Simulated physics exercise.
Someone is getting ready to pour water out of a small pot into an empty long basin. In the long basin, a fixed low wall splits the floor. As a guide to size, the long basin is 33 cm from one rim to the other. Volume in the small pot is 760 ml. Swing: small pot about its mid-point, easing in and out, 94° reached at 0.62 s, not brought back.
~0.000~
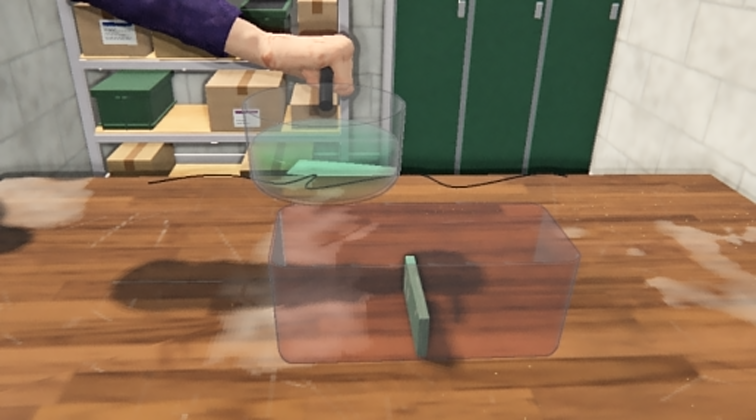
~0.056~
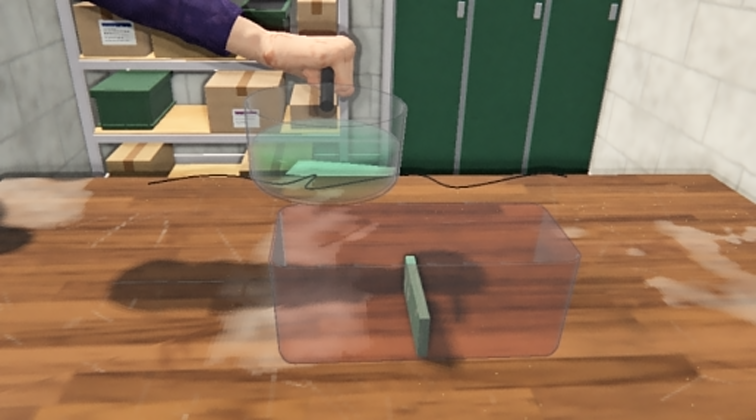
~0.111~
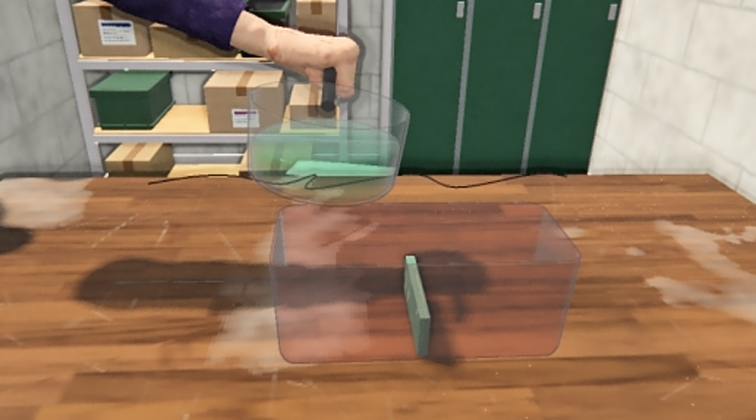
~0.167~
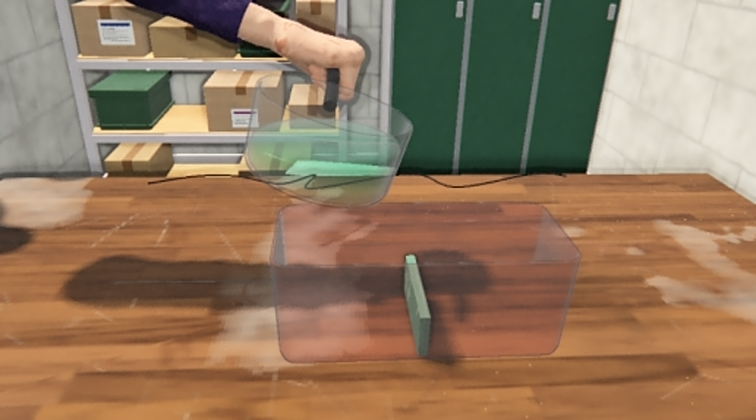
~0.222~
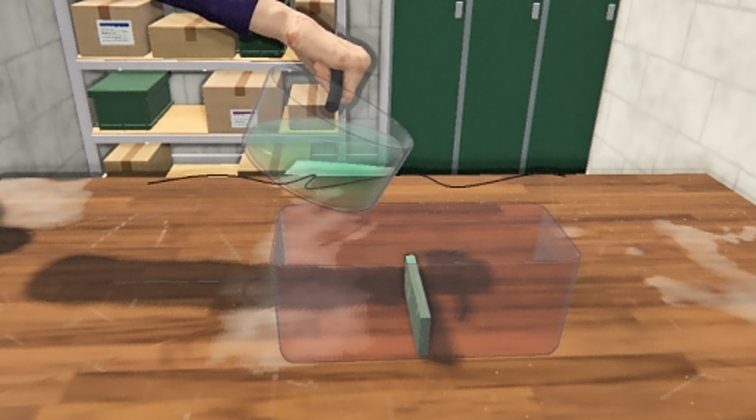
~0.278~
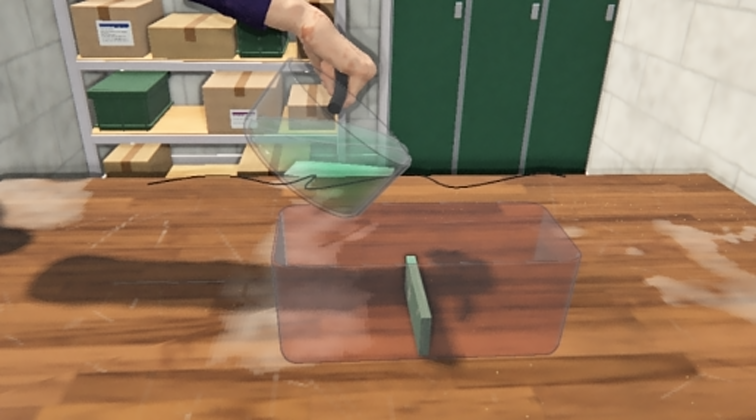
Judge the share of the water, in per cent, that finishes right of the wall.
62 percent, roughly.
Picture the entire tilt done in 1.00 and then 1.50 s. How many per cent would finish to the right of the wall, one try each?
Try 1: Approx. 70 %; try 2: Approx. 75 %.
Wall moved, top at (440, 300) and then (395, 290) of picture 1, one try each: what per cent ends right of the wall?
One try each: Around 25 percent and then around 90 percent.
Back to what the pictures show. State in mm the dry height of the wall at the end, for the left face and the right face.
On the left it's about 42 mm; on the right, about 32 mm.
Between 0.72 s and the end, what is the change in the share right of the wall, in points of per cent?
It goes higher by about 2 %.
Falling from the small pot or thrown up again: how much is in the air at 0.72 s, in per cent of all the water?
About 5 % of the total.
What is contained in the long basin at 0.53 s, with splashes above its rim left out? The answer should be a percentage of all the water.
About 34%.
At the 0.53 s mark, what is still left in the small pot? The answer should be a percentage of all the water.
Still held: Roughly 36 % of the total.
After 0.53 s the tilt is 89° and 36 per cent is still to pour, 5 is left of the wall and 30 right of it.
After 0.72 s the tilt is 94° and 16 per cent is still to pour, 20 is left of the wall and 59 right of it.
After 0.91 s the tilt is 94° and 5 per cent is still to pour, 31 is left of the wall and 61 right of it.
After 1.12 s the tilt is 94° and 2 per cent is still to pour, 35 is left of the wall and 62 right of it.
In the end 38 per cent lies left of the wall, 62 right of it and 0 outside.
